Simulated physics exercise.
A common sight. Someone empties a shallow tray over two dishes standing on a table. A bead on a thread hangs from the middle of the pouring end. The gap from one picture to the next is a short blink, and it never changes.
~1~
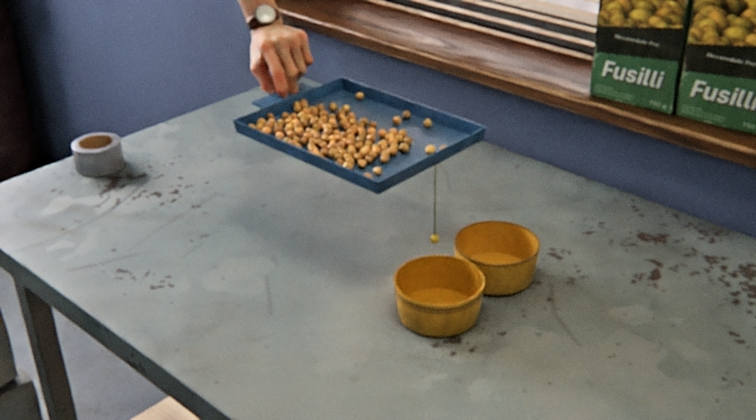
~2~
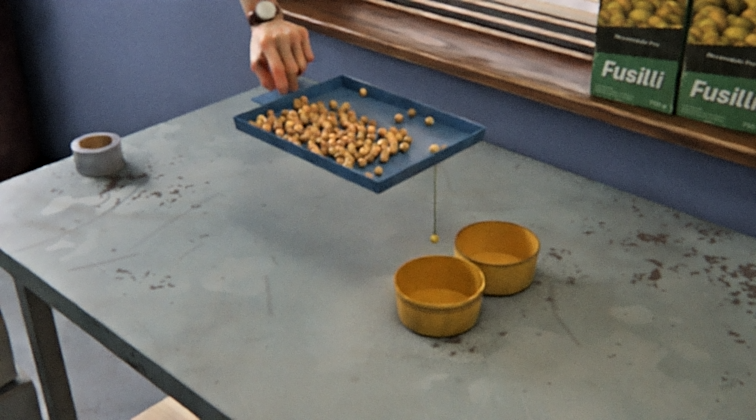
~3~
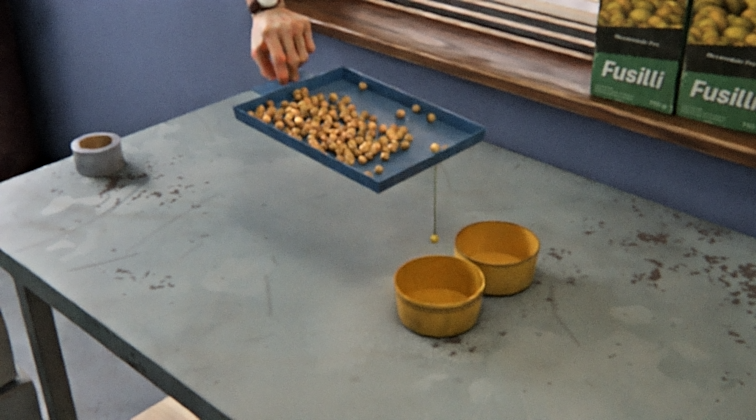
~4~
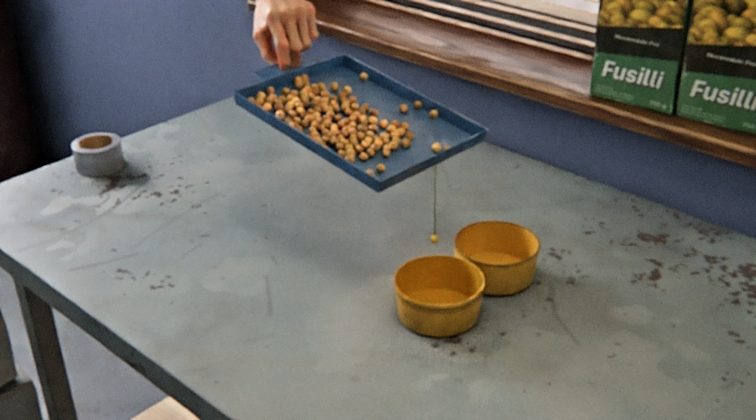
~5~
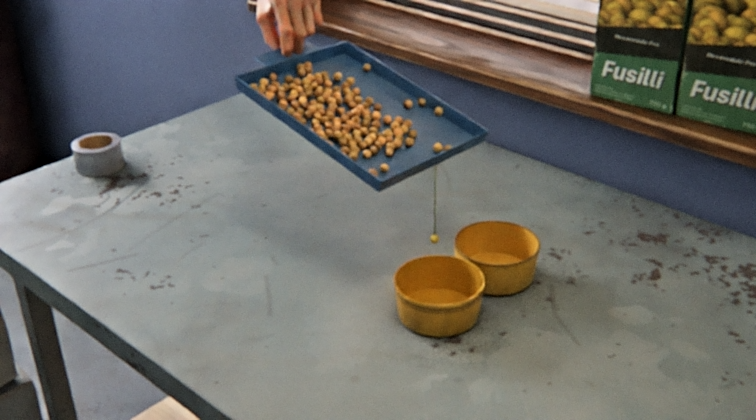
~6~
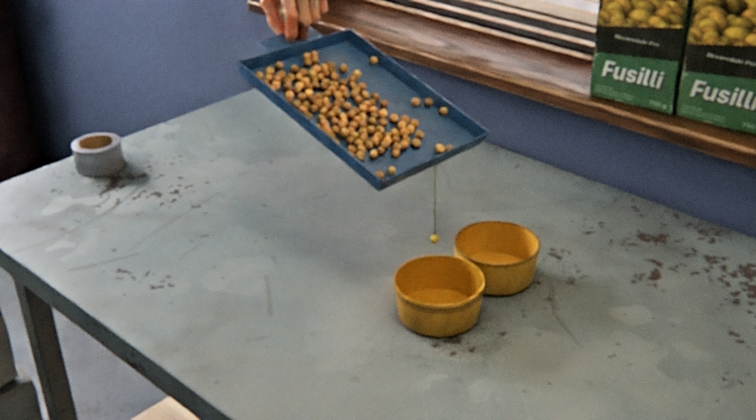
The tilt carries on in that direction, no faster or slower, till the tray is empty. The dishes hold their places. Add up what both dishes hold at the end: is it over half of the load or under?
The dishes gather above half.
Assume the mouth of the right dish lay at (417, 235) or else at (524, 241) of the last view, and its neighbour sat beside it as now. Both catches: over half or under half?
Taking the places in turn, it's shy of half and then past half.
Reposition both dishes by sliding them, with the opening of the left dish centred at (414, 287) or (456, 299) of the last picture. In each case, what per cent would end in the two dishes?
70 % and 50 %.
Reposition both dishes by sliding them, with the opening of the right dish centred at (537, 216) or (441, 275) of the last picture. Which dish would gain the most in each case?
At the first place the dish on the left, at the second the dish on the right.
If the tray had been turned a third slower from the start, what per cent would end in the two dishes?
Near 90 in a hundred.
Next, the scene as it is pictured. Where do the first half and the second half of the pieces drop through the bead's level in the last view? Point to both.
The first part passes (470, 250); everything after passes (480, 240).
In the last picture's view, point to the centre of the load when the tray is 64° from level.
Check around (434, 149) in the last picture.
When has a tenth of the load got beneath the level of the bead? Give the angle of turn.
A tilt of roughly 70°.
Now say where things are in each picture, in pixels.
In the first picture, corners of the pouring end at (378, 180) and (483, 127), level; middle of the load at (326, 135), round wooden beads; left dish at (474, 311); right dish at (530, 271); bead on its thread at (435, 239).
In the second picture, corners of the pouring end at (378, 180) and (483, 127), level; middle of the load at (326, 133).
In the third picture, corners of the pouring end at (379, 180) and (484, 128), tipped barely, lowest at the right corner; middle of the load at (326, 128).
In the fourth picture, corners of the pouring end at (380, 179) and (485, 129), tipped a little, lowest at the right corner; middle of the load at (327, 119).
In the fifth picture, corners of the pouring end at (381, 179) and (486, 130), tipped a little, lowest at the right corner; middle of the load at (330, 111), a small part on the move.
In the sixth picture, corners of the pouring end at (383, 179) and (486, 132), tipped clearly, lowest at the right corner; middle of the load at (337, 106), nearly all on the move; left dish at (474, 311); right dish at (530, 271).
Soon, tray tipped steeply; most on the tray; a stray few in the left dish; a stray few in the right dish; a stray few outside both; a small part in the air.
A while on, tray tipped past a quarter turn; a small part on the tray; about a quarter in the left dish; about a third in the right dish; a small part outside both; a small part in the air.
Towards the end, tray tipped past a quarter turn; about a third in the left dish; about half in the right dish; a small part outside both.
Finally, tray tipped past a quarter turn; about a third in the left dish; about half in the right dish; a small part outside both.
